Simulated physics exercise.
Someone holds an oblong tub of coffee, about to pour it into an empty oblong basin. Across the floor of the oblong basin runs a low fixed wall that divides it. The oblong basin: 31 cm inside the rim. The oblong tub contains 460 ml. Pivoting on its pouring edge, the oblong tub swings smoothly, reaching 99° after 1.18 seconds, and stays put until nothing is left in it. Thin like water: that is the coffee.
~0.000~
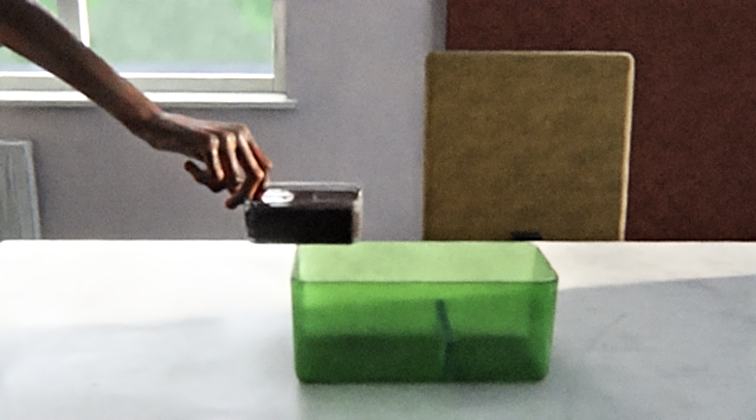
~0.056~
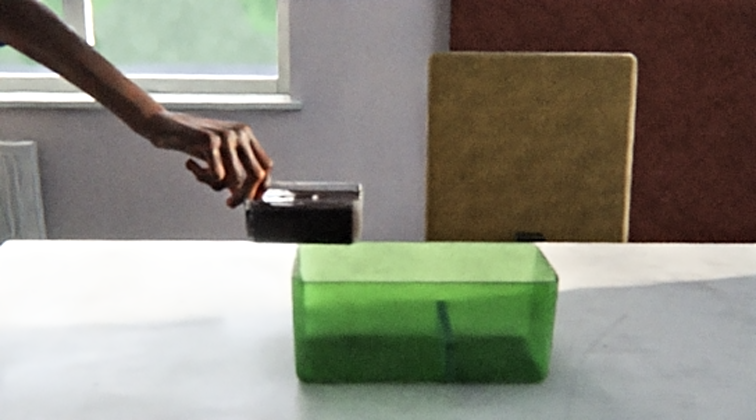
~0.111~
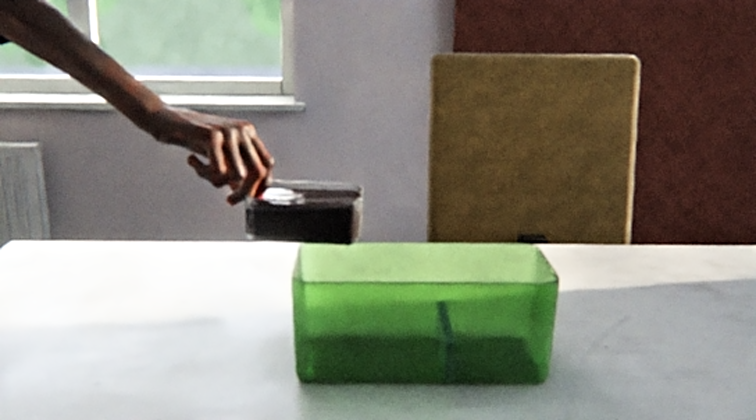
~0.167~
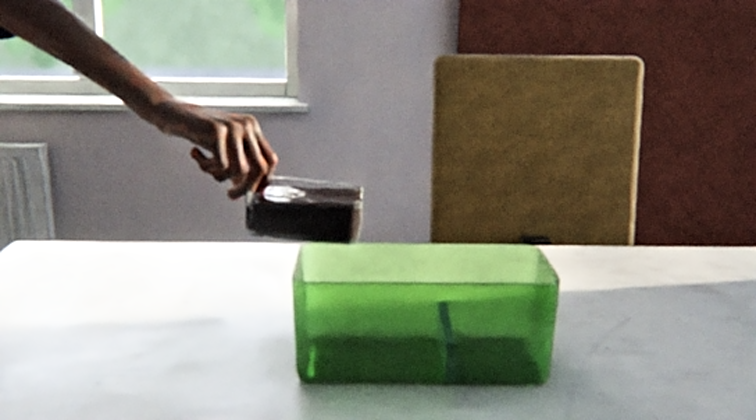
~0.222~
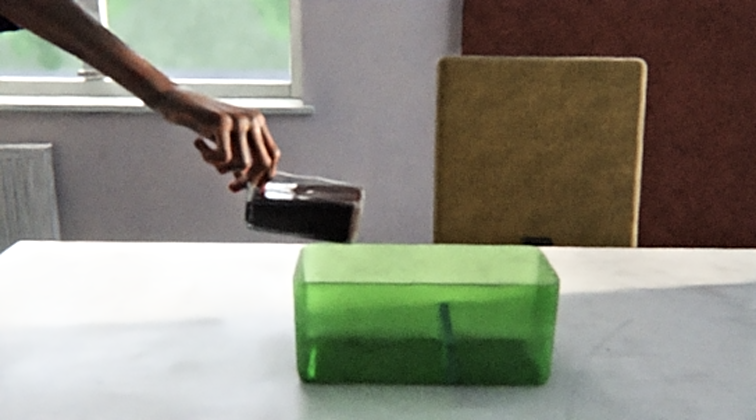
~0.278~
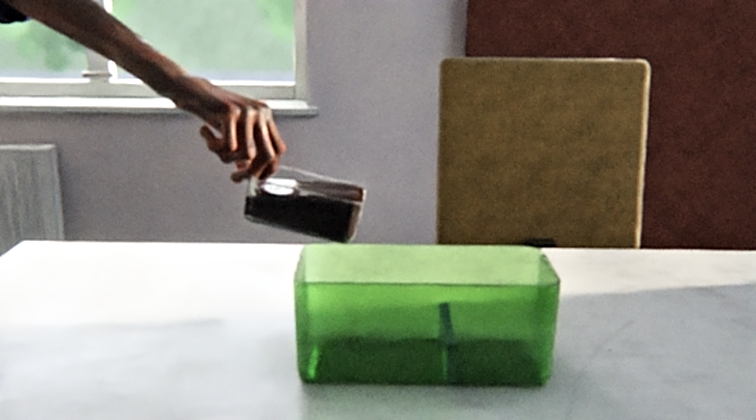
At the start, a hand from the left holds a clear oblong tub of dark liquid level above the left side of a translucent green basin on a table. The hand then slowly lifts the tub's left end, leaning it slightly to the right, while the basin stays still.
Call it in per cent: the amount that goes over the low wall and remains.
I would put it at about 28 per cent.
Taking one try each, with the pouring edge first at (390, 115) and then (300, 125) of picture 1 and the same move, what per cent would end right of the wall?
Near 75 in a hundred on the first go and near 5 in a hundred on the second.
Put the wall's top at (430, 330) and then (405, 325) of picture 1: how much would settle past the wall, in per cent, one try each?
Respectively close to 60 and 85 %.
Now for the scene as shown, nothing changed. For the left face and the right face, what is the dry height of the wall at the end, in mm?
The left side gives some 36 mm, the right side some 42 mm.
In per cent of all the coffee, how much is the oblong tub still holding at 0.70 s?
34 %.
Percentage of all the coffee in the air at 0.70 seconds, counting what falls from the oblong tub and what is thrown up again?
About 38 per cent.
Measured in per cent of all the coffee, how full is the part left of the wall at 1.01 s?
The fraction is near 60 percent.
By 0.70 s the tilt is 64° and 34 per cent is still to pour, 27 is left of the wall and 0 right of it.
By 1.01 s the tilt is 94° and 6 per cent is still to pour, 60 is left of the wall and 28 right of it.
By 1.33 s the tilt is 99° and 0 per cent is still to pour, 70 is left of the wall and 28 right of it.
By 1.68 s the tilt is 99° and 0 per cent is still to pour, 72 is left of the wall and 28 right of it.
At rest 72 per cent lies left of the wall, 28 right of it and 0 outside.
